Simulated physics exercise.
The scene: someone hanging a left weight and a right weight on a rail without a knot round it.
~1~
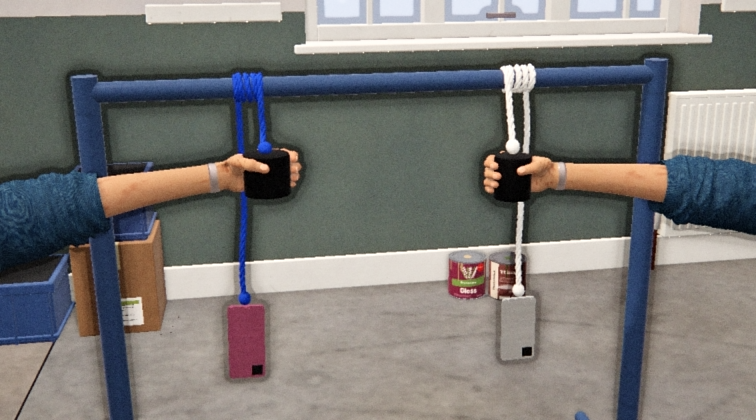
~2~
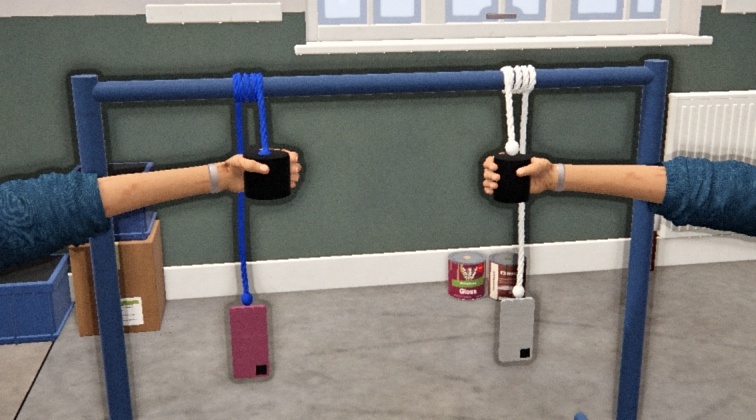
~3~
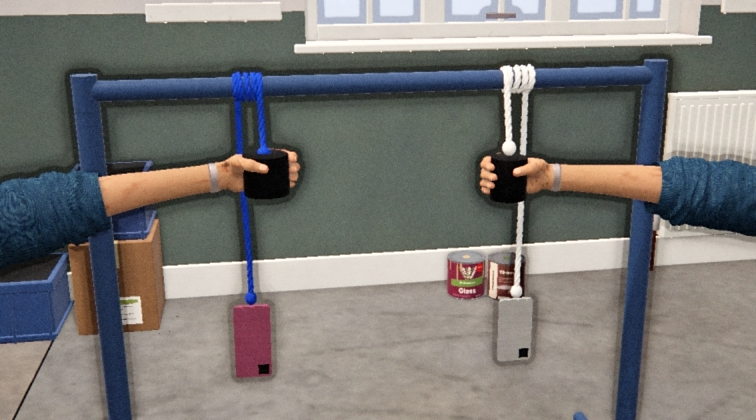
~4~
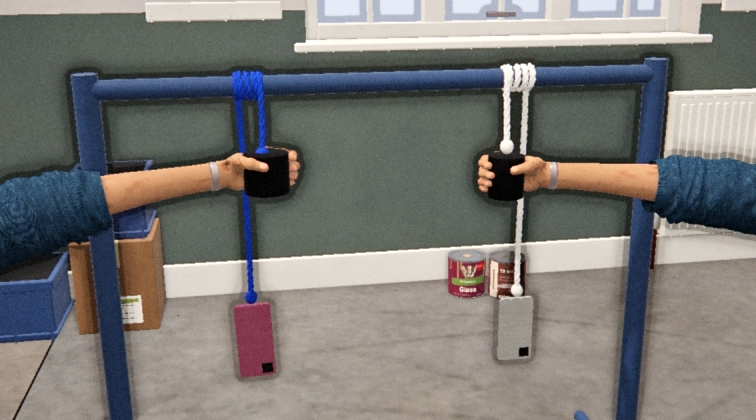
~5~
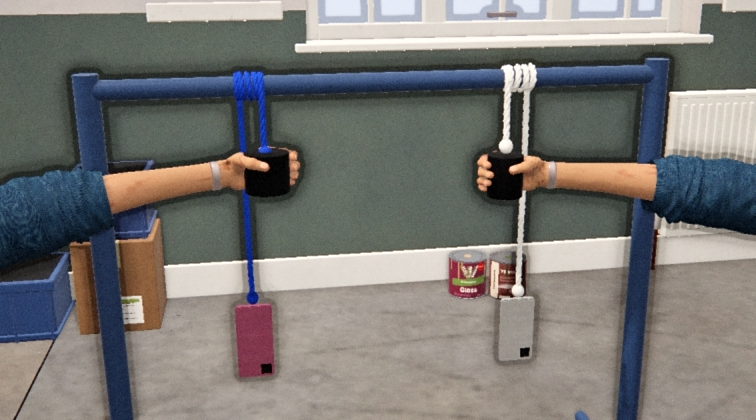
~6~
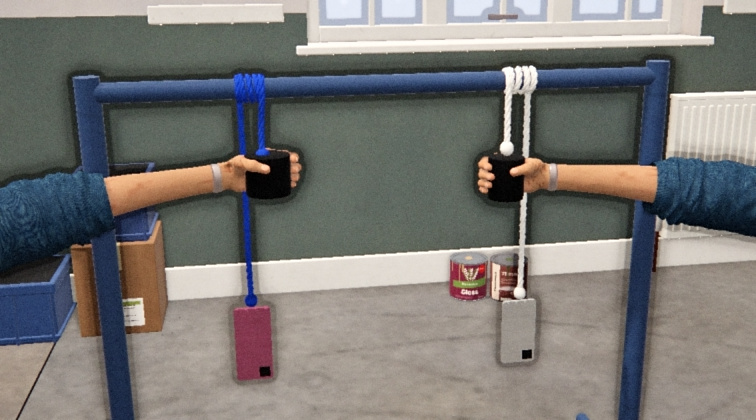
In a room with a dark green wall, a window and a radiator, a blue metal frame is seen from the front by a still camera. Two hands hold black cylinders tied to ropes wound over the rail, blue at left with a dark pink block hanging, white at right with a grey one. The blocks sway very slightly, and the right hand shifts a touch leftward.
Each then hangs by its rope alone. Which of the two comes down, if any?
The left weight stays suspended, the right weight stays suspended.
Then, 0.22 s later than the last view, left weight in the air near (267, 178); right weight in the air near (510, 161).
Then, 0.64 s later than the last view, left weight in the air near (266, 184); right weight in the air near (506, 152).
Then, 1.12 s later than the last view, left weight in the air near (266, 184); right weight in the air near (510, 161).
Finally, left weight in the air near (265, 184); right weight in the air near (507, 165). The left weight is held and the right weight keeps its height.
